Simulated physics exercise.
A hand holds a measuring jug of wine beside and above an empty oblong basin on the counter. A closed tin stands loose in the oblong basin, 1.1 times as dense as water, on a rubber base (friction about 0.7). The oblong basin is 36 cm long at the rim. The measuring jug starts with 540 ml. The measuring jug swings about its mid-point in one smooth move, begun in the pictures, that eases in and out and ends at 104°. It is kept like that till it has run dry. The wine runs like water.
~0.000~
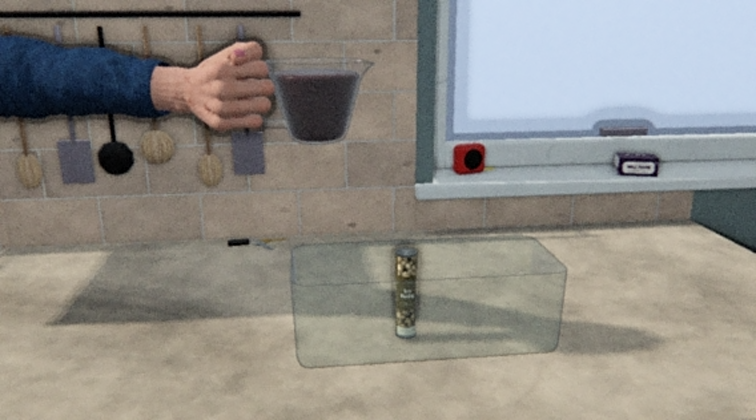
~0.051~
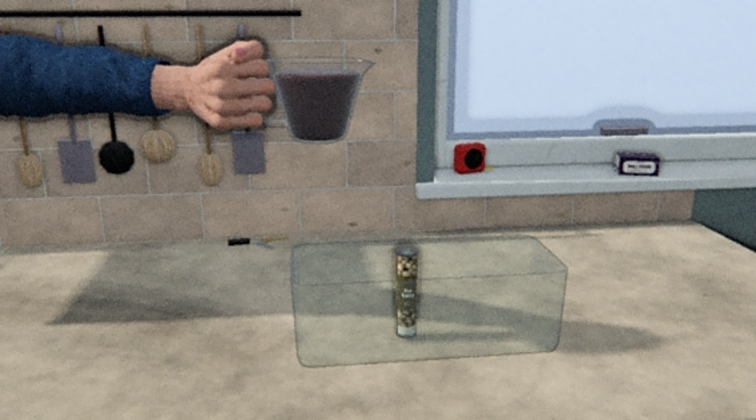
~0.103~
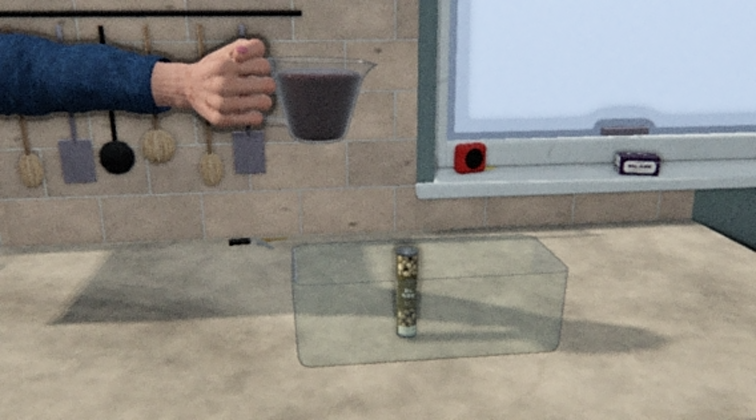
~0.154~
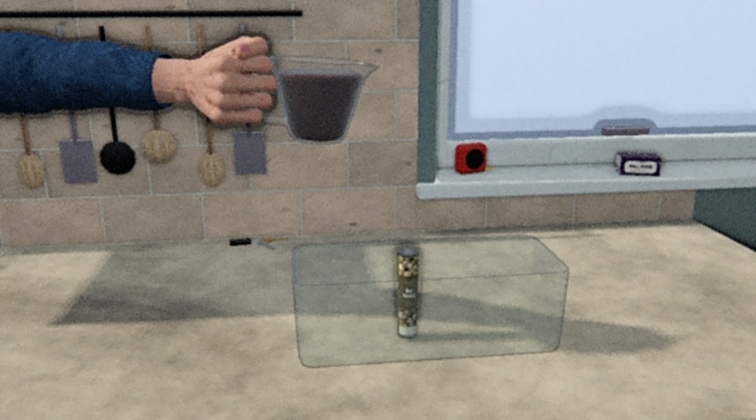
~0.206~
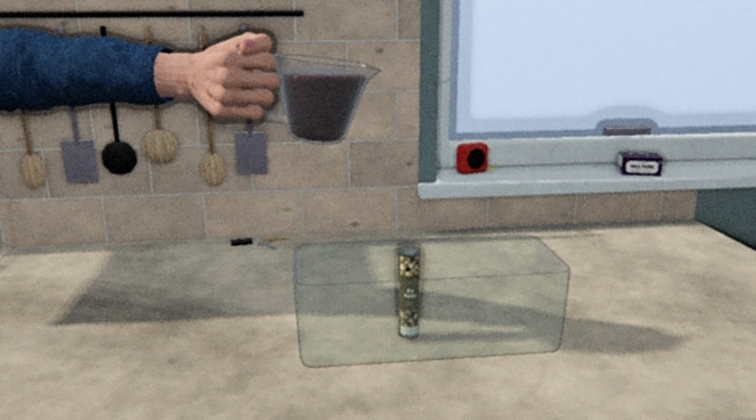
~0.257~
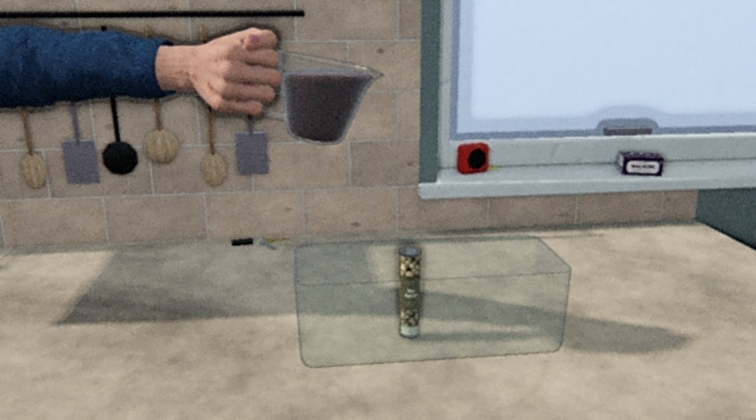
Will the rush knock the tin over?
It keeps standing.
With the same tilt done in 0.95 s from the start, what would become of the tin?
The tin keeps standing.
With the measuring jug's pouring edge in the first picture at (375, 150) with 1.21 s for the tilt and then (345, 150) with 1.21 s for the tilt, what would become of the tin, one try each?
First it falls; then it remains upright.
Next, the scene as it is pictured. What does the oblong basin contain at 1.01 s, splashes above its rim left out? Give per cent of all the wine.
About 68 per cent.
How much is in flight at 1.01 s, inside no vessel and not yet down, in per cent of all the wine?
Some 24 per cent.
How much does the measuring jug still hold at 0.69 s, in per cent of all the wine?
Near 62 in a hundred.
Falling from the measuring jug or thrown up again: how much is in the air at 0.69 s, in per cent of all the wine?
Near 30 in a hundred.
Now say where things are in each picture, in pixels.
In the first frame, it leans 0°; its right rim is at (376, 62); the wine meets the walls at (272, 74) and (361, 72); the oblong basin's rim runs from (292, 266) to (550, 254); the tin's top is at (406, 256).
In the second frame, it leans 0°; its right rim is at (377, 62); the wine meets the walls at (273, 73) and (361, 72).
In the third frame, it leans 2°; its right rim is at (378, 63); the wine meets the walls at (274, 72) and (362, 73).
In the fourth frame, it leans 4°; its right rim is at (380, 66); the wine meets the walls at (277, 72) and (364, 73).
In the fifth frame, it leans 7°; its right rim is at (383, 69); the wine meets the walls at (280, 73) and (368, 74).
In the sixth frame, it leans 11°; its right rim is at (385, 74); the wine meets the walls at (283, 73) and (373, 75).
Then, 0.69 s in, the tilt is 64° and 63 per cent is still to pour; the tin stands where it began.
Then, 1.01 s in, the tilt is 97° and 8 per cent is still to pour; the tin stands where it began.
Then, 1.35 s in, the tilt is 104° and 0 per cent is still to pour; the tin stands where it began.
Then, 1.71 s in, the tilt is 104° and 0 per cent is still to pour; the tin stands where it began.
Finally, the tin stands where it began.
